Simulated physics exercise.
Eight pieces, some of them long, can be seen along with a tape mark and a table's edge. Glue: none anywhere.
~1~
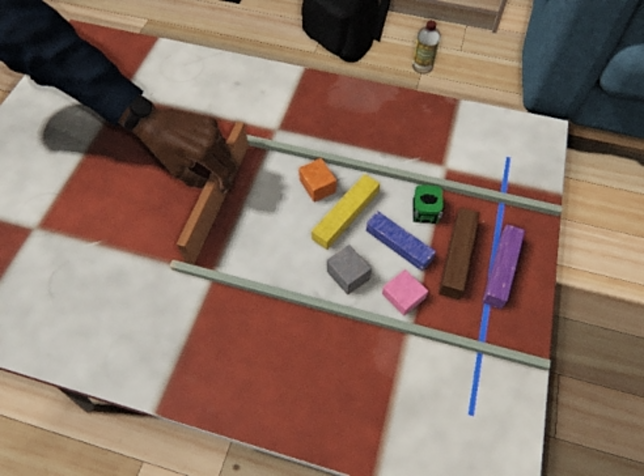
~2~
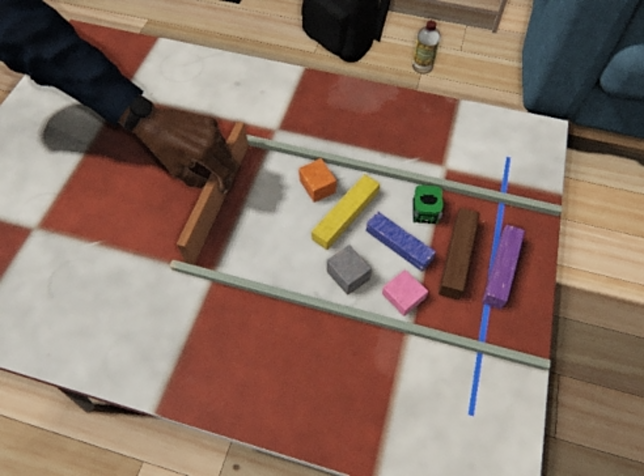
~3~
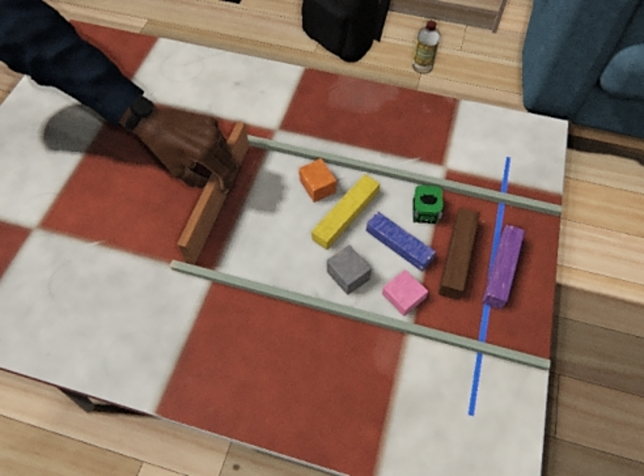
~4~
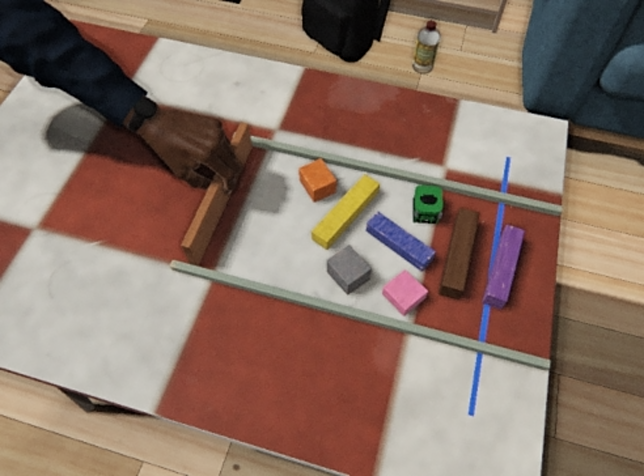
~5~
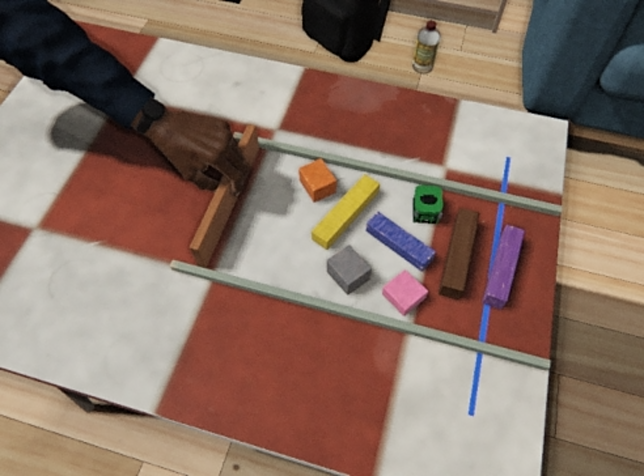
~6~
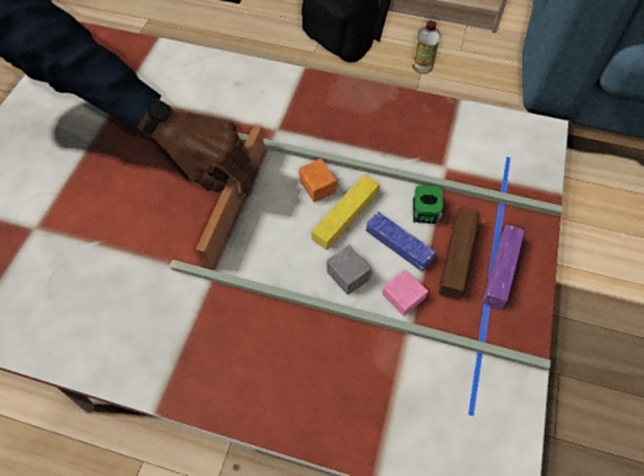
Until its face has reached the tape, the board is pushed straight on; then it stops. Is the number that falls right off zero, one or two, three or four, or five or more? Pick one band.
It is three or four.
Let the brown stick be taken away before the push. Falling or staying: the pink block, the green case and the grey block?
Pink block: Is still there; green case: Is gone; grey block: Is still there.
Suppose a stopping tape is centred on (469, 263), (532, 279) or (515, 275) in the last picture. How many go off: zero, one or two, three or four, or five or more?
Count per stopping tape, as listed: One to two, more than four, at least five.
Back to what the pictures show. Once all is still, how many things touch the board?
My count gives 3.
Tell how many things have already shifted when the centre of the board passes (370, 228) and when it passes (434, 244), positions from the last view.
The first count is 7, and then it's 8.
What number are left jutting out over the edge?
It comes to 3.
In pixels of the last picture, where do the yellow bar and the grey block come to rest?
The yellow bar finishes at (532, 252); the grey block finishes at (513, 308).
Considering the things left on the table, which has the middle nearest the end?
Closest at the end: The blue bar.
Early on, none off yet; purple bar at rest near (504, 266); brown stick at rest near (462, 254); green case moving near (437, 206).
Finally, the number that fall off is three or four; lost, green case, brown stick and purple bar.
